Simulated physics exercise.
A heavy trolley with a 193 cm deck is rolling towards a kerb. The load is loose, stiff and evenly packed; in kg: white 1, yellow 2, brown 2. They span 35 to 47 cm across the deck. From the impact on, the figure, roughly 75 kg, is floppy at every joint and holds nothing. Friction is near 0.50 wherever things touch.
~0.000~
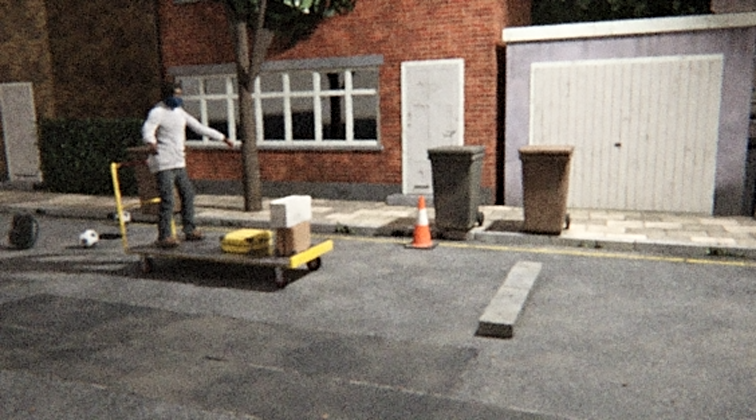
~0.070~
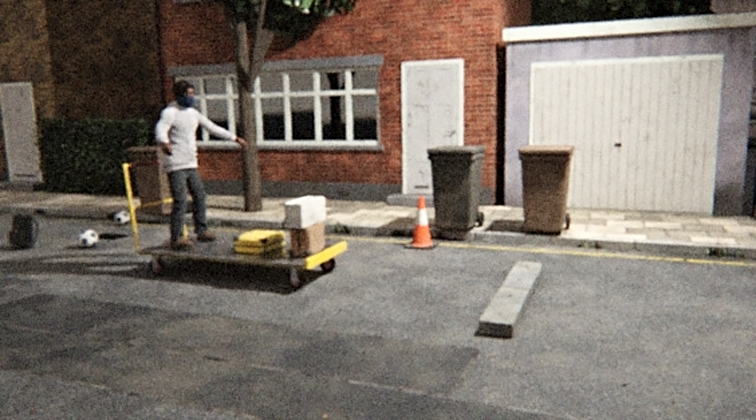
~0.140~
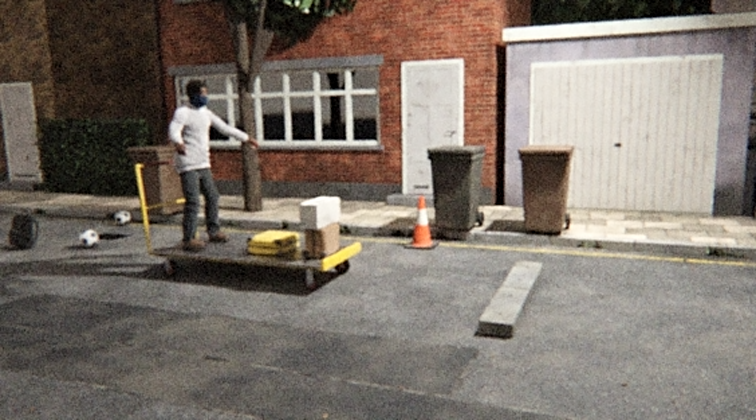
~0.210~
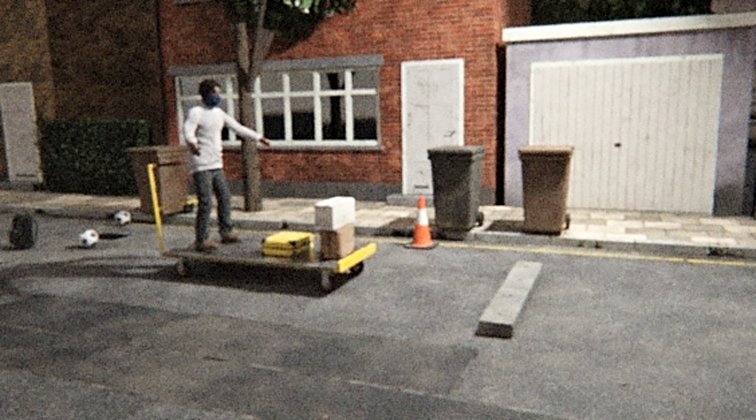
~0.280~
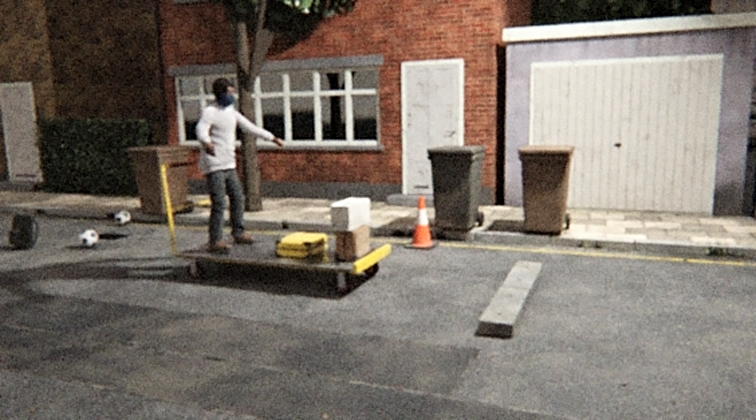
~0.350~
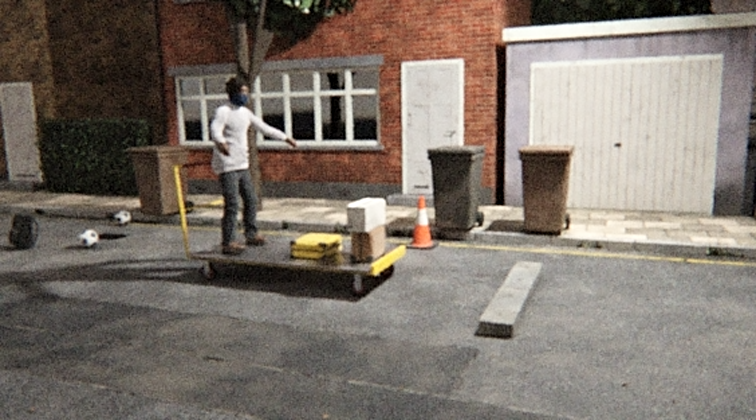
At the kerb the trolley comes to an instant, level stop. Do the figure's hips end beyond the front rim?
The figure's hips stay over the deck at this speed.
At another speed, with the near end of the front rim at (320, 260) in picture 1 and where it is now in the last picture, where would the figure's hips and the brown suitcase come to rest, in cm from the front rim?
Then hips 130 behind, brown 10 behind.
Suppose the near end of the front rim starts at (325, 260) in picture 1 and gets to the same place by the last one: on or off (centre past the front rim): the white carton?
In that case white off.
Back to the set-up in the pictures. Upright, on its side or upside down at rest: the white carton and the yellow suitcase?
White on its side, yellow upright.
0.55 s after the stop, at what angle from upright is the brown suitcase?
It is tilted some 100°.
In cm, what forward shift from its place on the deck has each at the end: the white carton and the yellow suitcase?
Forward: White 125, yellow 45.
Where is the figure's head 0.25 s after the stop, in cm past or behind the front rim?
About 100 cm behind the rim.
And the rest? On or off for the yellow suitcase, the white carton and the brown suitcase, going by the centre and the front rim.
Yellow on, white off, brown off.
Impact comes at 0.83 s.
After 1.08 s the figure's hips are 112 cm behind the rim, near (386, 194) in the last picture's view.
After 1.38 s the figure's hips are 65 cm behind the rim, near (437, 223) in the last picture's view.
After 1.83 s the figure's hips are 25 cm behind the rim, near (482, 234) in the last picture's view.
When all is still (3.4 s), past the rim, white carton and brown suitcase; behind it, yellow suitcase and the figure's hips.
